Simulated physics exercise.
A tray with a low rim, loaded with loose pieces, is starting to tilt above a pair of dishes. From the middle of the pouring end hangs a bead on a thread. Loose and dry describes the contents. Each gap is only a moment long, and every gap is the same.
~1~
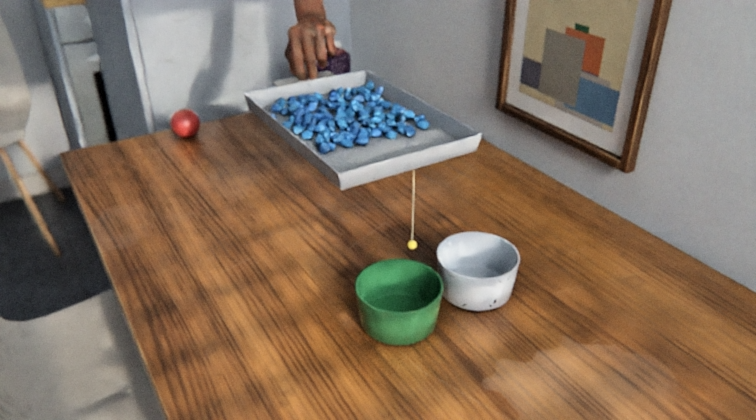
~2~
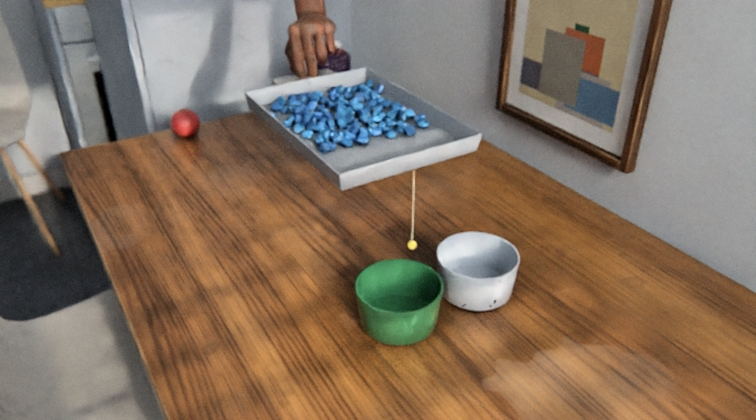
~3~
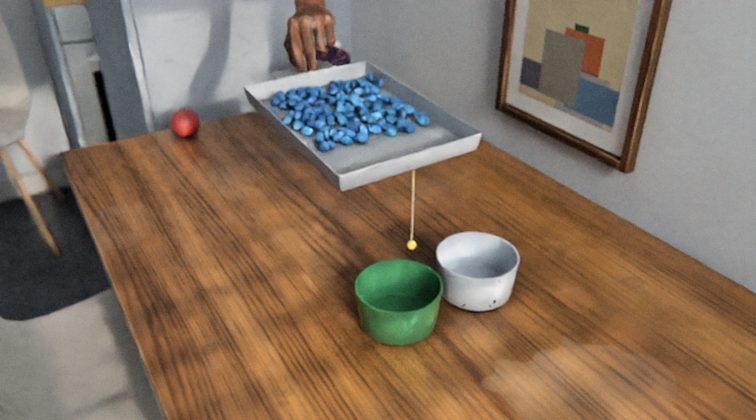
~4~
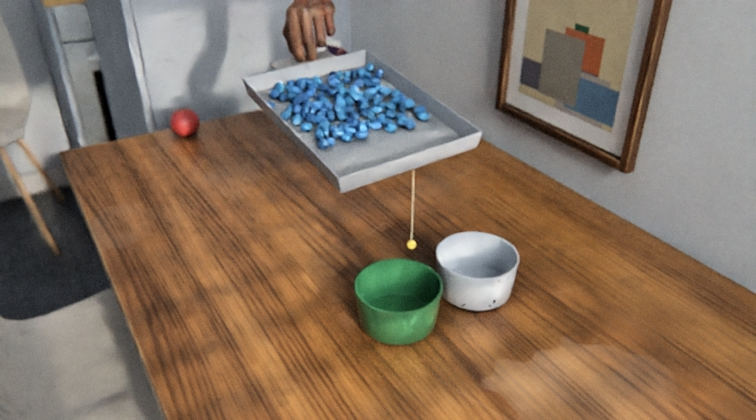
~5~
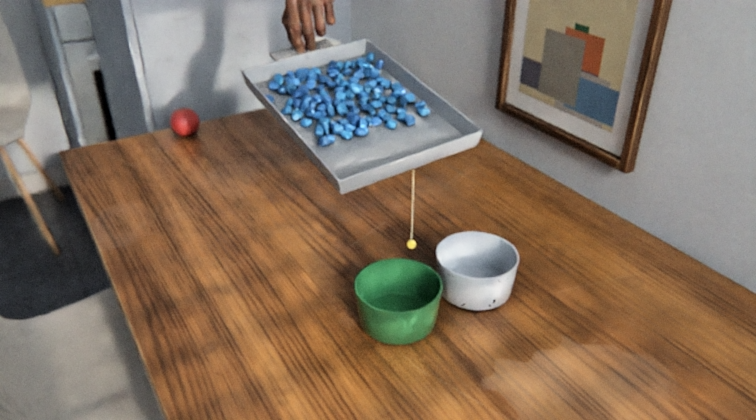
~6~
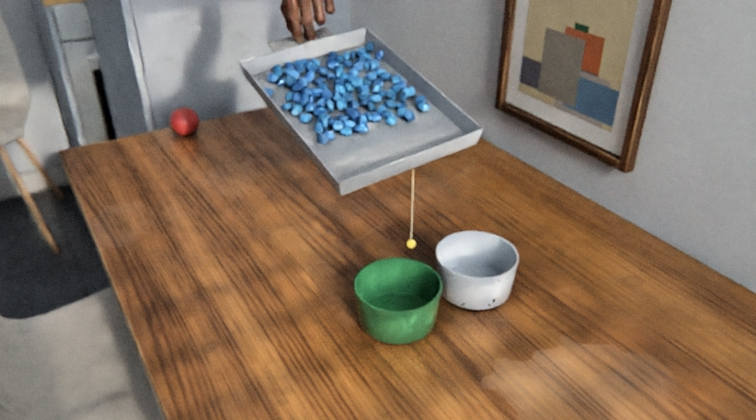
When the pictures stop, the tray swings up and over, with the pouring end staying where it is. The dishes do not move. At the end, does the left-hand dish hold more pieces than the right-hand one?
Yes.
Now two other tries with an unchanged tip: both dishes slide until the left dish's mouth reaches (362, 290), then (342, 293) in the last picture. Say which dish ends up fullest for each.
Try 1 - the dish at left, try 2 - the dish at left.
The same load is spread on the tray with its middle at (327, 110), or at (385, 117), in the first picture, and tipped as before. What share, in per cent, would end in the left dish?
Roughly 50 and 60 percent, in that order.
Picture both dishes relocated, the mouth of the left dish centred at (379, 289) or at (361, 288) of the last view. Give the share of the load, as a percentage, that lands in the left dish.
About 70 per cent, then about 80 per cent.
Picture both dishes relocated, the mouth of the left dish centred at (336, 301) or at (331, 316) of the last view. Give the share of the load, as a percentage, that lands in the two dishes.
Estimates in order: 80 percent, 50 percent.
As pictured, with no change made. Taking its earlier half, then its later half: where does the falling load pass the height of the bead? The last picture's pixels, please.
The opening half passes (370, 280), the closing half (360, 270).
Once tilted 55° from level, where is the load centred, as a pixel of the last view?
Near (363, 147).
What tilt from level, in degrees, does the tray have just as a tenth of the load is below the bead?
The angle is around 70°.
Soon after the last picture, tray tipped steeply; nearly all on the tray; a stray few in the air.
A little later, tray tipped right over; about two thirds on the tray; about a quarter in the left dish; a small part outside both; a stray few in the air.
Later still, tray tipped past a quarter turn; about half in the left dish; about half outside both.
At rest, tray tipped past a quarter turn; about half in the left dish; none in the right dish; about half outside both.
